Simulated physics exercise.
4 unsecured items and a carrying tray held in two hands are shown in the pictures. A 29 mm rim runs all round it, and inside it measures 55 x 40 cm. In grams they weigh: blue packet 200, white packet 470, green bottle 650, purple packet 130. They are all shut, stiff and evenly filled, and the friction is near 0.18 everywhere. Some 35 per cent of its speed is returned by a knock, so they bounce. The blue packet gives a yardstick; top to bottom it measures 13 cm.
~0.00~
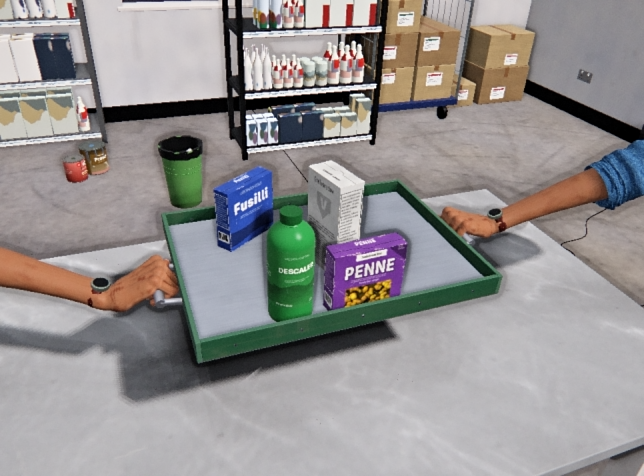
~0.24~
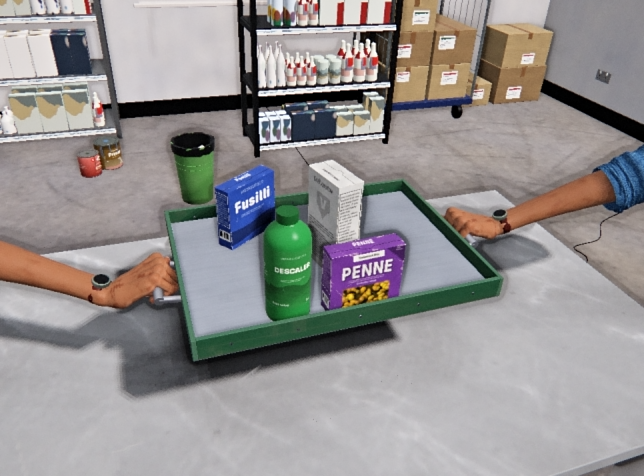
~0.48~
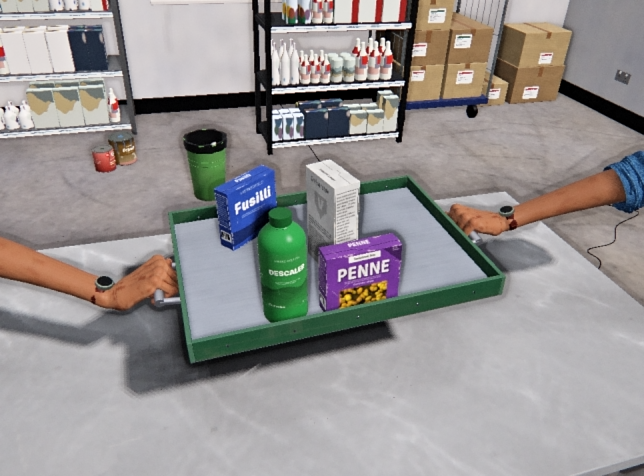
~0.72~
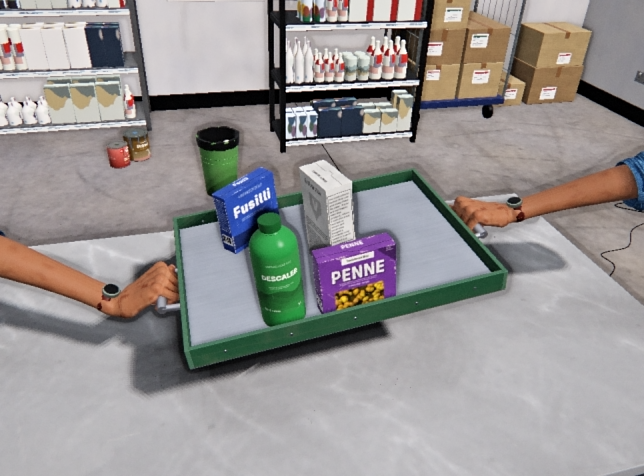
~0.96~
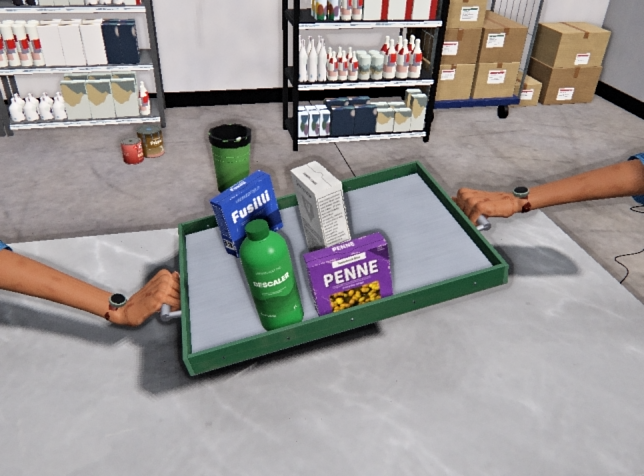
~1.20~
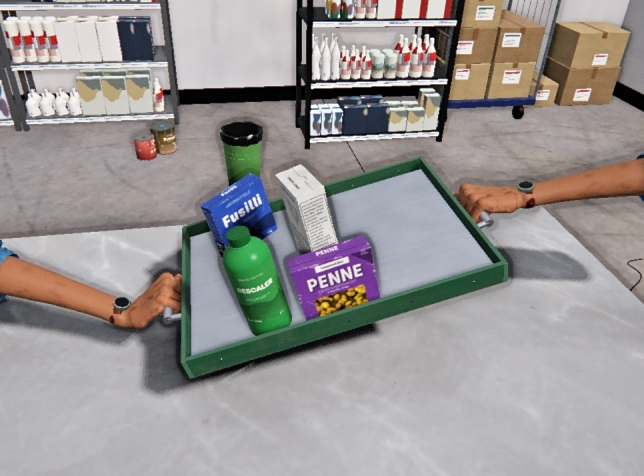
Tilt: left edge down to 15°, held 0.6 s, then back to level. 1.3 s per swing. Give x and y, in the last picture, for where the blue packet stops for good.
It stops near (207, 201) in the last picture.
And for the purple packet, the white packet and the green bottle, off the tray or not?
Observed: Purple packet remains in bounds; white packet exits its support; green bottle exits its support.
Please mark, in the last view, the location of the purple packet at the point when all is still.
Rest position, about (268, 290) px.
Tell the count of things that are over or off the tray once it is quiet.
The answer is 2.
By 1.80 s, tray tilted 15°, left edge down; blue packet 9 cm from its spot near (206, 226); green bottle rocked 15° off its seat; white packet rocked 8° off its seat.
By 2.60 s, tray tilted 9°, left edge down; white packet and green bottle now off the tray; blue packet 10 cm from its spot near (205, 215); purple packet 15 cm from its spot.
When it is over (3.8 s), off the tray, white packet and green bottle; not toppled but over 5 cm from the start, blue packet and purple packet. End places, in pixels of the last picture, blue packet near (207, 201).
